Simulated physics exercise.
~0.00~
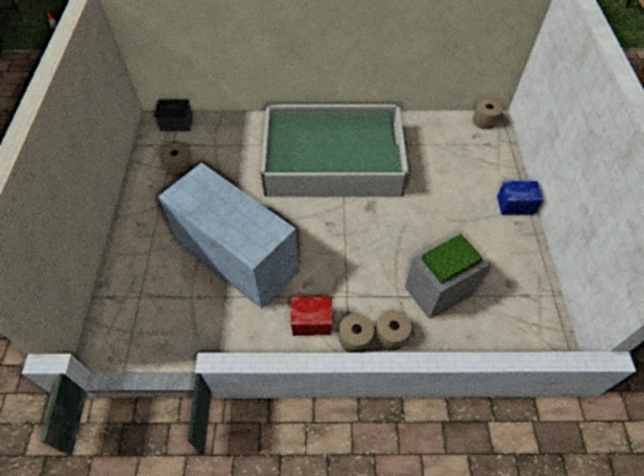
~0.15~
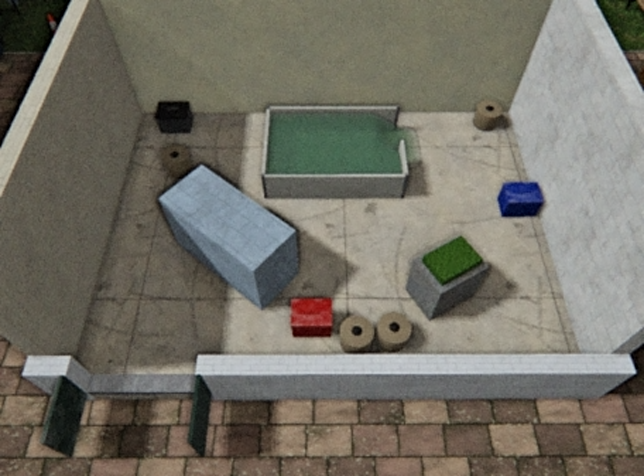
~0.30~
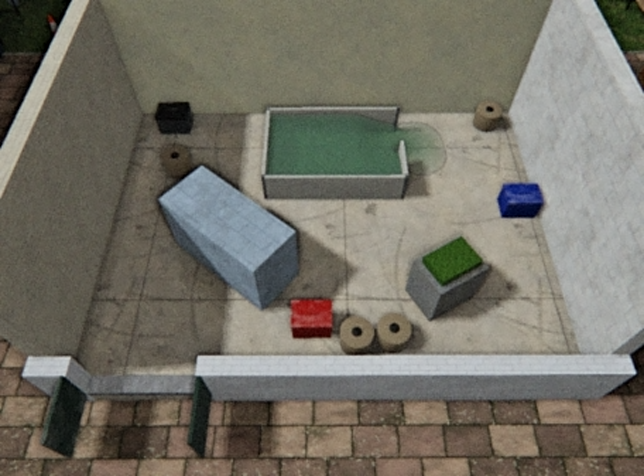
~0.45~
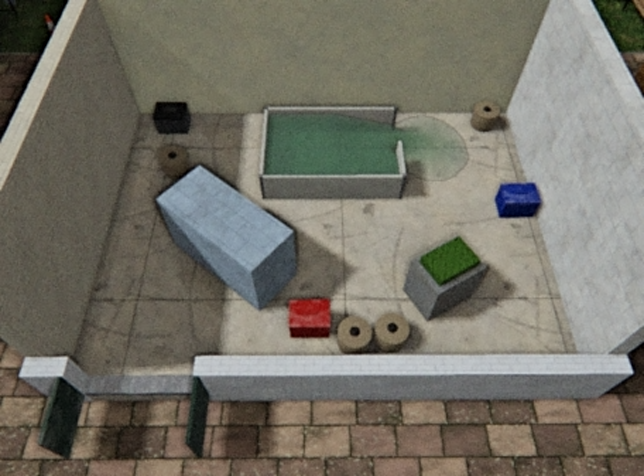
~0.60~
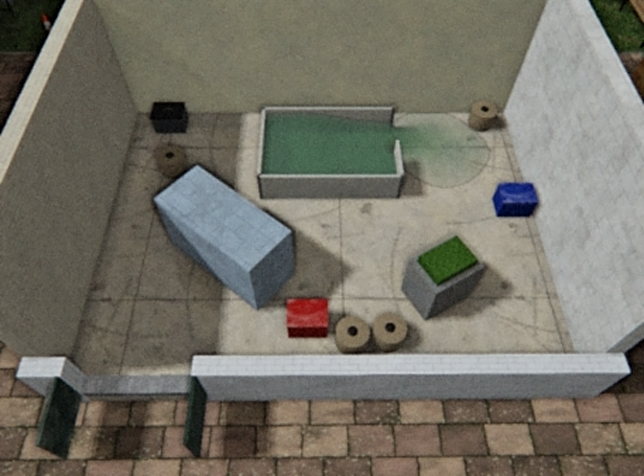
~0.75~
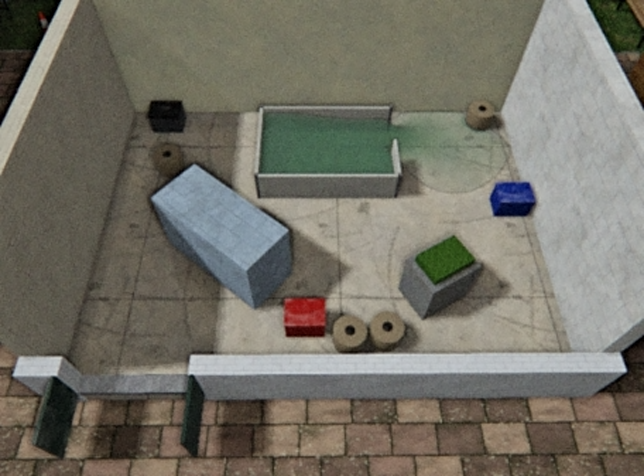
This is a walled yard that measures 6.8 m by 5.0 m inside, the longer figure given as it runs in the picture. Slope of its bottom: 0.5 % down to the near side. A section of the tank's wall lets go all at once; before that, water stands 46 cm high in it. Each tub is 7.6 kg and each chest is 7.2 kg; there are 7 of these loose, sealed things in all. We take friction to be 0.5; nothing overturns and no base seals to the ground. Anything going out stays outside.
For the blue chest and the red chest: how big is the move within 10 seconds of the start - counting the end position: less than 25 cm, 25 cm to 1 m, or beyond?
By the end, the blue chest winds up a long way off, while the red chest winds up a long way off.
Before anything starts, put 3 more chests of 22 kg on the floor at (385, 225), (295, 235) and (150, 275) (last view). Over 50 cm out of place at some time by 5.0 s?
Lab note - in order: Below threshold / below threshold / below threshold.
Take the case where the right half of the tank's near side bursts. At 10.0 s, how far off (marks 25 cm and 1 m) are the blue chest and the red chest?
The blue chest is swept a long way; the red chest is swept a long way.
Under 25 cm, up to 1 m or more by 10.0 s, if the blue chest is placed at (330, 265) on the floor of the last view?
It ends far away.
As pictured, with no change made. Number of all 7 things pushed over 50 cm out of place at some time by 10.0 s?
5.
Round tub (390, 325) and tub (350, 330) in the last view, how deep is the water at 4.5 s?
I'd estimate 1 cm for the first and 0 cm for the second.
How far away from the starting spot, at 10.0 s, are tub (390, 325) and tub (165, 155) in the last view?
Respectively: 200 cm / 0 cm.
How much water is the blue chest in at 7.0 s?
I'd put it at about 6 cm.
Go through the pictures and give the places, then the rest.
The blue chest at (523, 190), on the bottom; the red chest at (311, 310) rests on the ground; 3.3 m2 under water; 0 of 7 have shifted, in the first frame.
The blue chest at (524, 192) rests on the ground; the red chest at (312, 312), on the bottom; 3.7 m2 under water; 0 of 7 have shifted, in the second frame.
The blue chest at (524, 193), on the bottom; the red chest at (312, 313), on the bottom; water covers 4.2 m2; 0 of 7 have shifted, in the third frame.
The blue chest at (521, 193) rests on the ground; the red chest at (309, 313), on the bottom; water covers 4.9 m2; 0 of 7 have shifted, in the fourth frame.
The blue chest at (518, 192), on the bottom; the red chest at (307, 313) rests on the ground; 5.7 m2 under water; 0 of 7 have shifted, in the fifth frame.
The blue chest at (516, 192) rests on the ground; the red chest at (305, 312) rests on the ground; 6.4 m2 under water; 0 of 7 have shifted, in the sixth frame.
After 2.0 s the blue chest is near (511, 208), 0.4 m from its start, aground; the red chest is near (305, 312), 0.0 m from its start, aground; 0 of 7 are out; 1 afloat.
After 4.5 s the blue chest is near (495, 298), 2.0 m from its start, afloat; the red chest is near (305, 312), 0.0 m from its start, aground; 0 of 7 are out; 2 afloat.
After 7.0 s the blue chest is near (339, 314), 3.5 m from its start, afloat; the red chest is near (268, 312), 0.5 m from its start, afloat; 0 of 7 are out; 4 afloat.
After 10.0 s the blue chest is near (315, 253), 3.4 m from its start, afloat; the red chest is near (167, 290), 1.9 m from its start, aground; 0 of 7 are out; 2 afloat.
